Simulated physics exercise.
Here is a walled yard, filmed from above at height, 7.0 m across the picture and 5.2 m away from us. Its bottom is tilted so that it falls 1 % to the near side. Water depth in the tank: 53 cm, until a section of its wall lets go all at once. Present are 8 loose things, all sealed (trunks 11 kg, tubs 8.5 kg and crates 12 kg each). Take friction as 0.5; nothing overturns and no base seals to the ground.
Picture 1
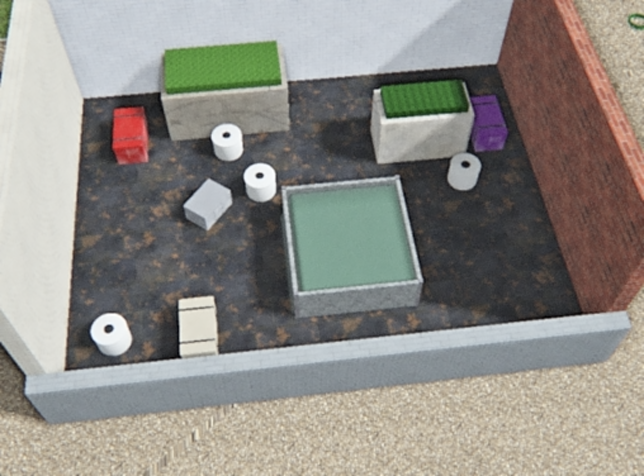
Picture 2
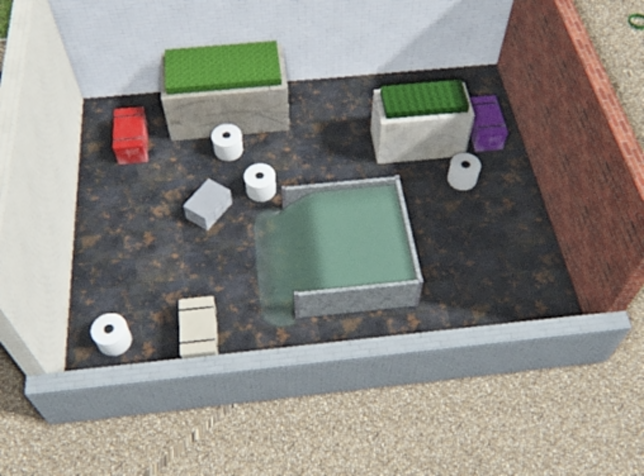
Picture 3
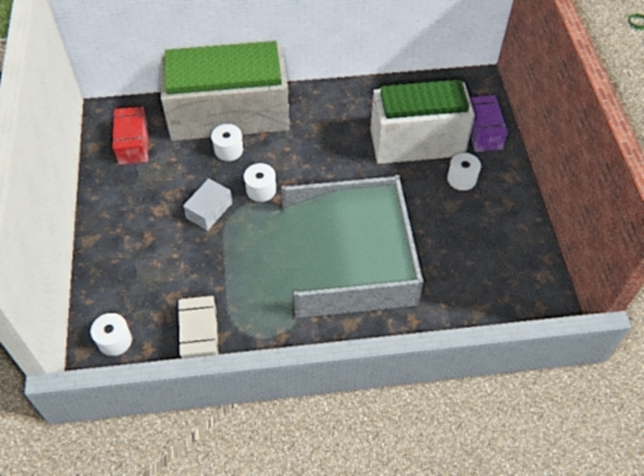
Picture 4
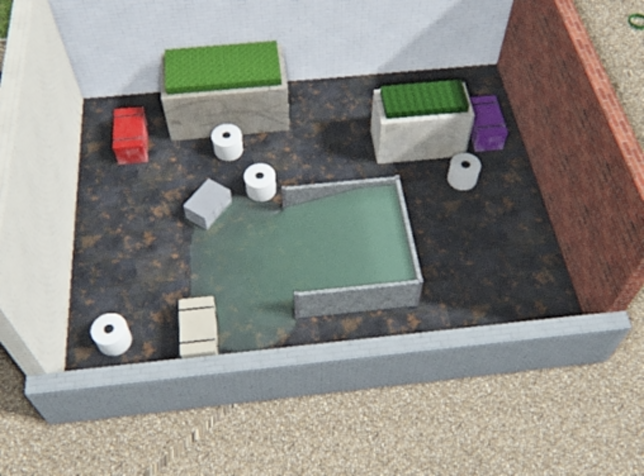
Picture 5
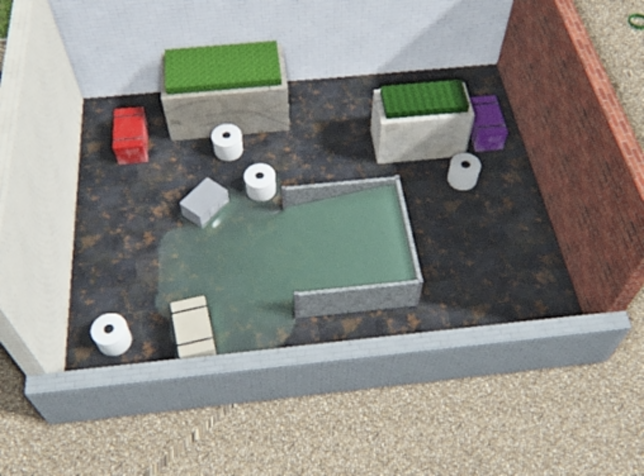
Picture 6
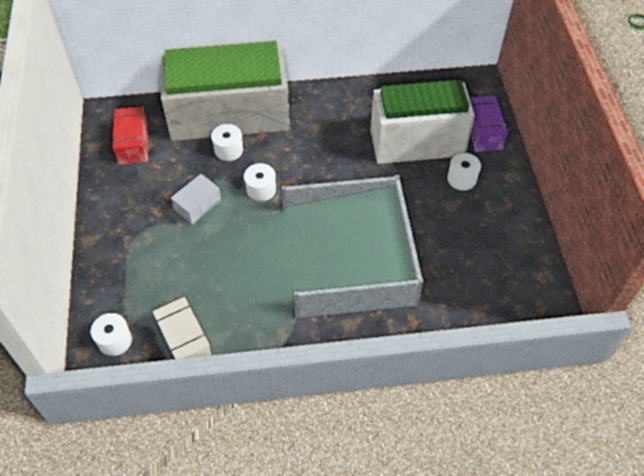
Greenish water pours out of the open left side of a low-walled square tank and spreads across the dark, mottled floor of a walled yard, seen from high above by a still camera. Grass-topped blocks stand by the back wall, with red and purple trunks, white and grey tubs, and grey and cream crates around. The sheet widens leftward, then the grey crate shifts slightly left and the cream one turns.
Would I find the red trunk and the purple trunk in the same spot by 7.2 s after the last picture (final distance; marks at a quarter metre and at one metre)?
The red trunk is pushed a bit, the purple trunk is left almost where it stood.
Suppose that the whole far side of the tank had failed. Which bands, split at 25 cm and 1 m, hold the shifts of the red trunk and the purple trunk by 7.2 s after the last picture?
The red trunk drifts a bit; the purple trunk is swept a long way.
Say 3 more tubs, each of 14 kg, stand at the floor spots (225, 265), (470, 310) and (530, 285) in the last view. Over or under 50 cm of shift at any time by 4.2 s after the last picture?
In the order listed: Across the line; behind the line; behind the line.
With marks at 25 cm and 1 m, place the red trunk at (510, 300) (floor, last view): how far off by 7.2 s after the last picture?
By that time it covers a moderate distance.
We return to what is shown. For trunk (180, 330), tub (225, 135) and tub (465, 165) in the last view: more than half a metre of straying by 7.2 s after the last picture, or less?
Taking them in order: Exceeded, exceeded and fell shy.
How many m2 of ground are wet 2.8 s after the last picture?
I'd put it close to 17 m2.
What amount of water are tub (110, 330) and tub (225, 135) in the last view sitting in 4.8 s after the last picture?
First roughly 7 cm, second roughly 5 cm.
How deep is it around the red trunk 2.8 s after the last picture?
I'd put it at about 10 cm.
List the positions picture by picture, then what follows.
In the first picture, the red trunk at (128, 127), on the bottom; the purple trunk at (488, 115) rests on the ground; water covers 2.7 m2; 0 of 8 have shifted.
In the second picture, the red trunk at (128, 127), on the bottom; the purple trunk at (488, 115) rests on the ground; water covers 3.6 m2; 0 of 8 have shifted.
In the third picture, the red trunk at (128, 127), on the bottom; the purple trunk at (488, 115), on the bottom; 4.6 m2 under water; 0 of 8 have shifted.
In the fourth picture, the red trunk at (128, 127), on the bottom; the purple trunk at (488, 115), on the bottom; water covers 5.7 m2; 0 of 8 have shifted.
In the fifth picture, the red trunk at (128, 127), on the bottom; the purple trunk at (488, 115) rests on the ground; 6.6 m2 under water; 2 of 8 have shifted.
In the sixth picture, the red trunk at (128, 127), on the bottom; the purple trunk at (488, 115), on the bottom; 8.0 m2 under water; 2 of 8 have shifted.
Then, 0.9 s after the last picture the red trunk is near (128, 127), 0.0 m from its start, aground; the purple trunk is near (488, 115), 0.0 m from its start, aground; 2 afloat.
Then, 2.8 s after the last picture the red trunk is near (115, 94), 0.7 m from its start, afloat; the purple trunk is near (488, 115), 0.0 m from its start, aground; 4 afloat.
Then, 4.8 s after the last picture the red trunk is near (109, 97), 0.7 m from its start, afloat; the purple trunk is near (488, 115), 0.0 m from its start, aground; 4 afloat.
Then, 7.2 s after the last picture the red trunk is near (102, 144), 0.5 m from its start, afloat; the purple trunk is near (488, 115), 0.0 m from its start, aground; 4 afloat.
